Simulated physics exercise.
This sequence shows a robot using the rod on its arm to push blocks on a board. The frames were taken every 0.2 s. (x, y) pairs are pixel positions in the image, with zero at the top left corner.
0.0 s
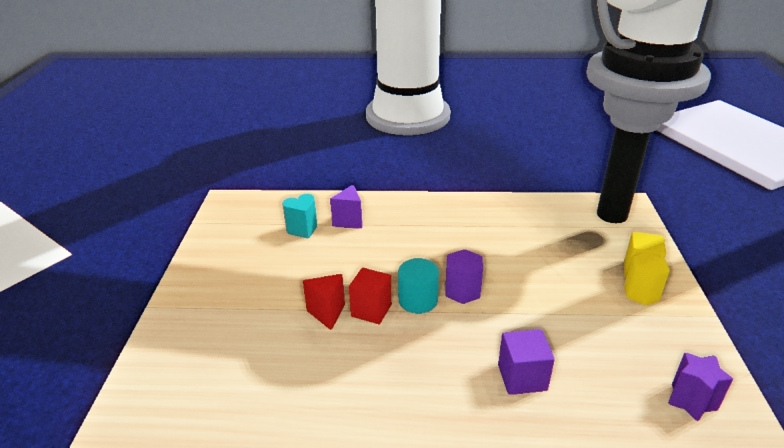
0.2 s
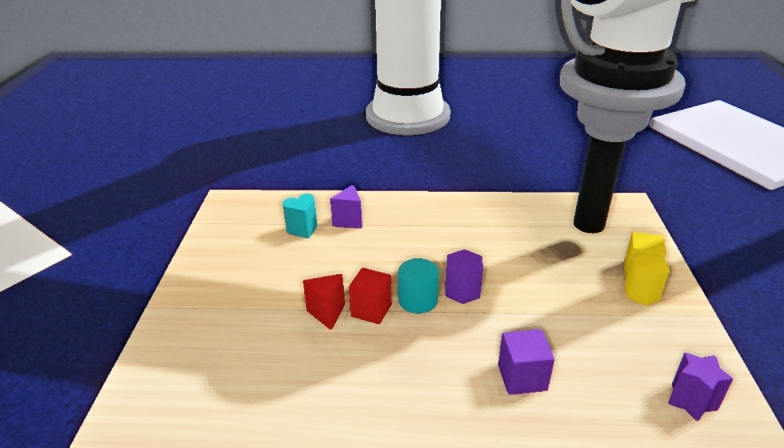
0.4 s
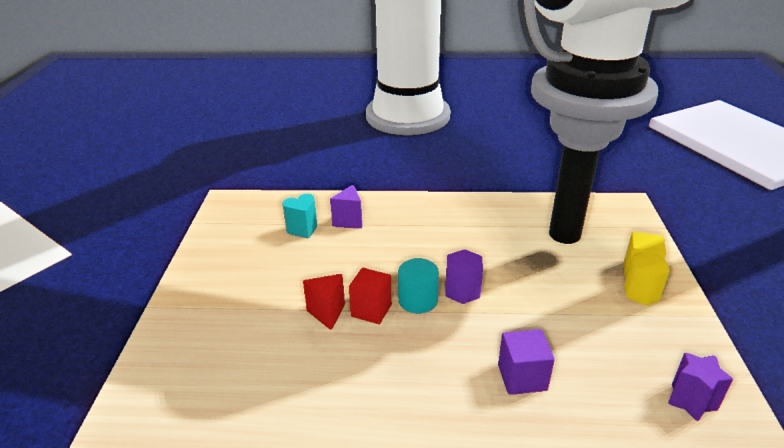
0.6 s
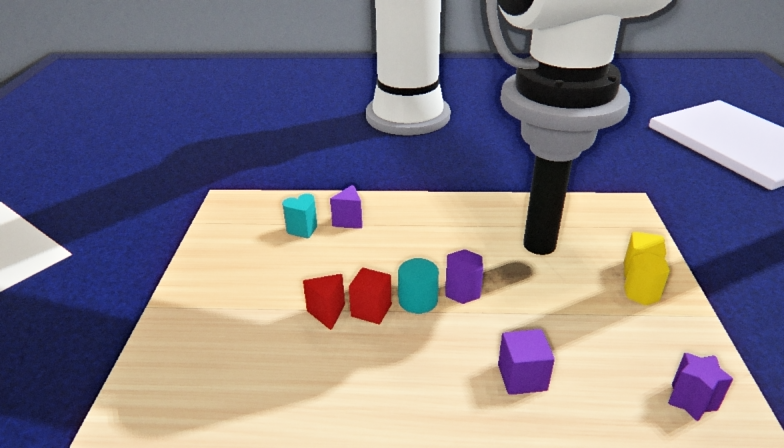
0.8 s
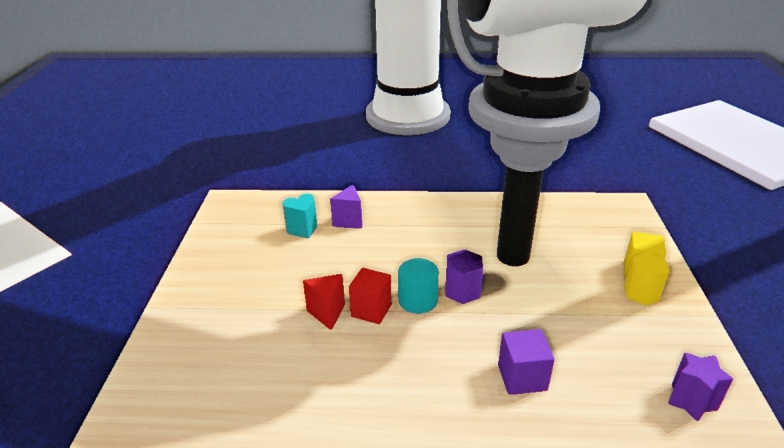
The robot arm's black rod moves left and slightly downward over a board of still, coloured blocks.
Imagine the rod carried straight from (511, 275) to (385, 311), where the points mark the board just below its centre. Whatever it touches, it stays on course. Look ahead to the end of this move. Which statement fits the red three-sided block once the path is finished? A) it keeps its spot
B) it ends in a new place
B - it ends in a new place.
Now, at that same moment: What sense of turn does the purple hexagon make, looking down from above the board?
If we look at it from overhead, the purple hexagon pivots counter-clockwise.
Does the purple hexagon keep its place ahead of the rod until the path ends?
Going by the path, no.
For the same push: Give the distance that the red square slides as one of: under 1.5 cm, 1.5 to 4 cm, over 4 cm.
Travel: 1.5-4 cm.
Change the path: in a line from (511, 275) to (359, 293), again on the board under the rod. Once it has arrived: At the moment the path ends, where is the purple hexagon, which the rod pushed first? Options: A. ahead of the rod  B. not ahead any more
Answer: B.
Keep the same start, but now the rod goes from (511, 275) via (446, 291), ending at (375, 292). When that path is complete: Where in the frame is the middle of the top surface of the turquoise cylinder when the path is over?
Its top middle: (389, 290).
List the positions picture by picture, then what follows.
Lower end of the rod at (612, 215), tops of blocks, red three-sided block at (324, 283), red square at (370, 280), turquoise cylinder at (419, 270), purple hexagon at (465, 260), in the first picture.
Rod at (589, 225), blocks as before, in the second picture.
Rod at (565, 235), blocks as before, in the third picture.
Rod at (539, 246), blocks as before, in the fourth picture.
Rod at (513, 257), red three-sided block at (324, 283), red square at (370, 280), turquoise cylinder at (419, 270), purple hexagon at (465, 260), in the fifth picture.
The first path, step by step. One third of the way, rod at (471, 268); red square at (365, 280); turquoise cylinder at (405, 275); purple hexagon at (444, 271), turned 20° anticlockwise.
Two thirds of the way, rod at (429, 280); red square at (353, 278), turned 15° anticlockwise; turquoise cylinder at (388, 291); purple hexagon at (431, 294), turned 75° anticlockwise.
At the end, rod at (384, 292); red three-sided block at (310, 281); red square at (343, 285), turned 15° clockwise; turquoise cylinder at (370, 306); purple hexagon at (431, 296), turned 80° anticlockwise.
